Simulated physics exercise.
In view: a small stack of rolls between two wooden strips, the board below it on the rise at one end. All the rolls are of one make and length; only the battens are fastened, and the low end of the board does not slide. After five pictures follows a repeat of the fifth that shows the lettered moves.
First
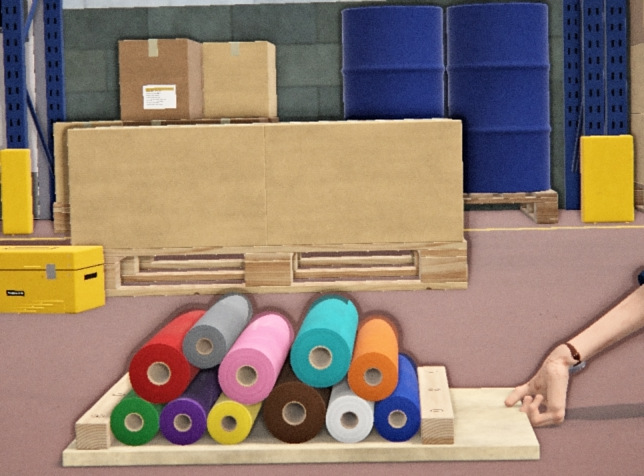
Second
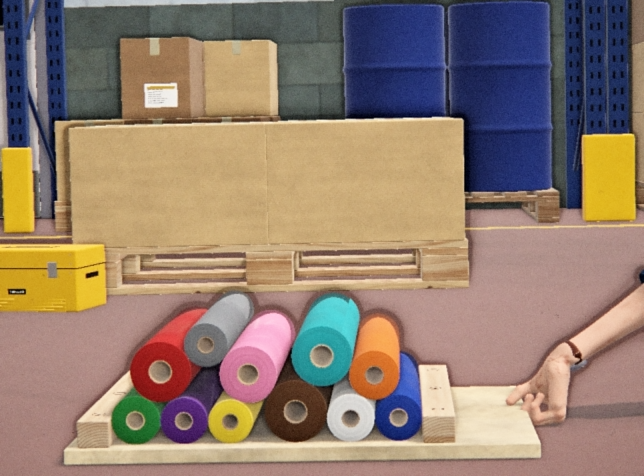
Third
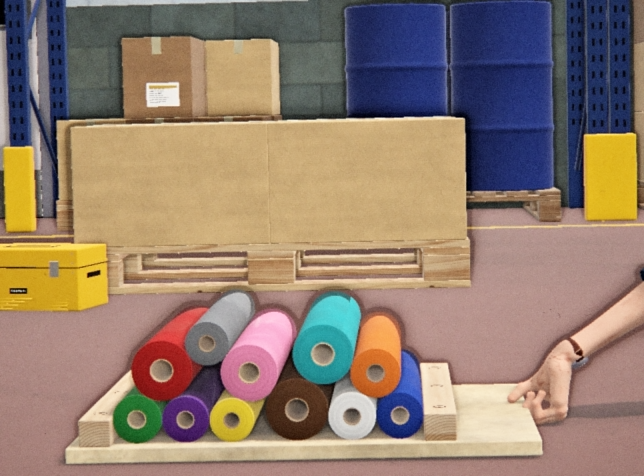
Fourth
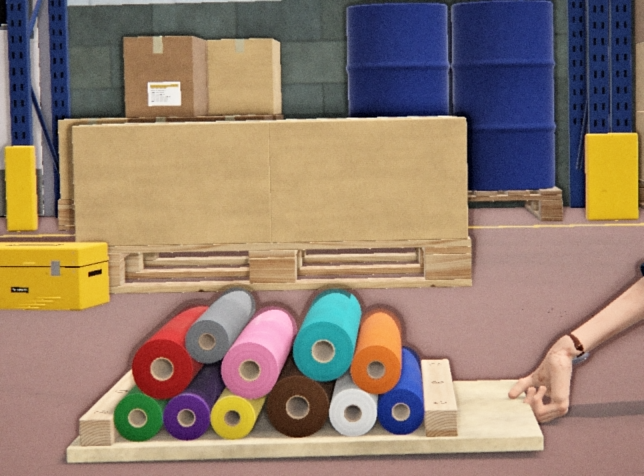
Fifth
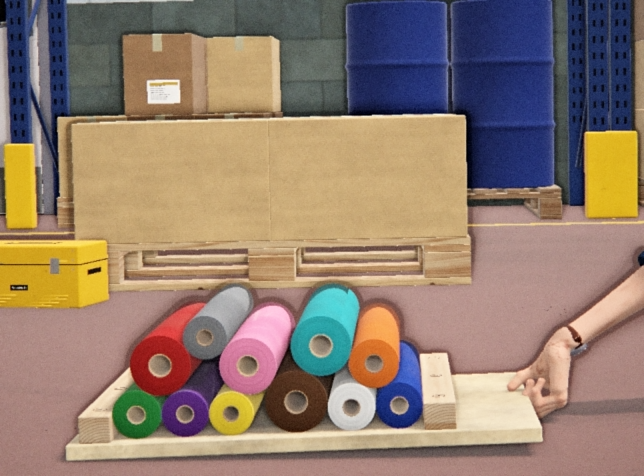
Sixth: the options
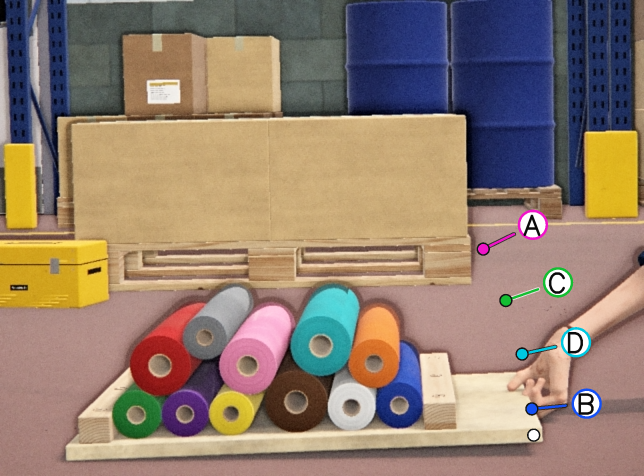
In this clip, colourful rolls lie stacked between two wooden strips on a board in a warehouse. A hand at the right holds the board's end, then raises it slightly, while the rolls stay in nearly the same arrangement.
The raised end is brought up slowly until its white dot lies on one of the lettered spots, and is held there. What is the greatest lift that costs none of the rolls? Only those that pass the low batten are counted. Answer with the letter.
The answer is mark D.
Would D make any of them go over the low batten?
At D: No.
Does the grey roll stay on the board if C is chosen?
No.
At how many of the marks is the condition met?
Two of the four.
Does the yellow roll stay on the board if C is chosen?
Yes, with C.
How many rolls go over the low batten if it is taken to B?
With B, none.
On the marked copy, A at (483, 249); B at (532, 409); C at (506, 300); D at (522, 354); the white dot at (534, 435).
Taking D. A third of the way, board at 11°.
Two thirds of the way, board at 12°.
When it is over, board at 12°, none over the low batten.
As for the rest, A three over the low batten (red, pink, grey); B none over the low batten; C three over the low batten (red, pink, grey).
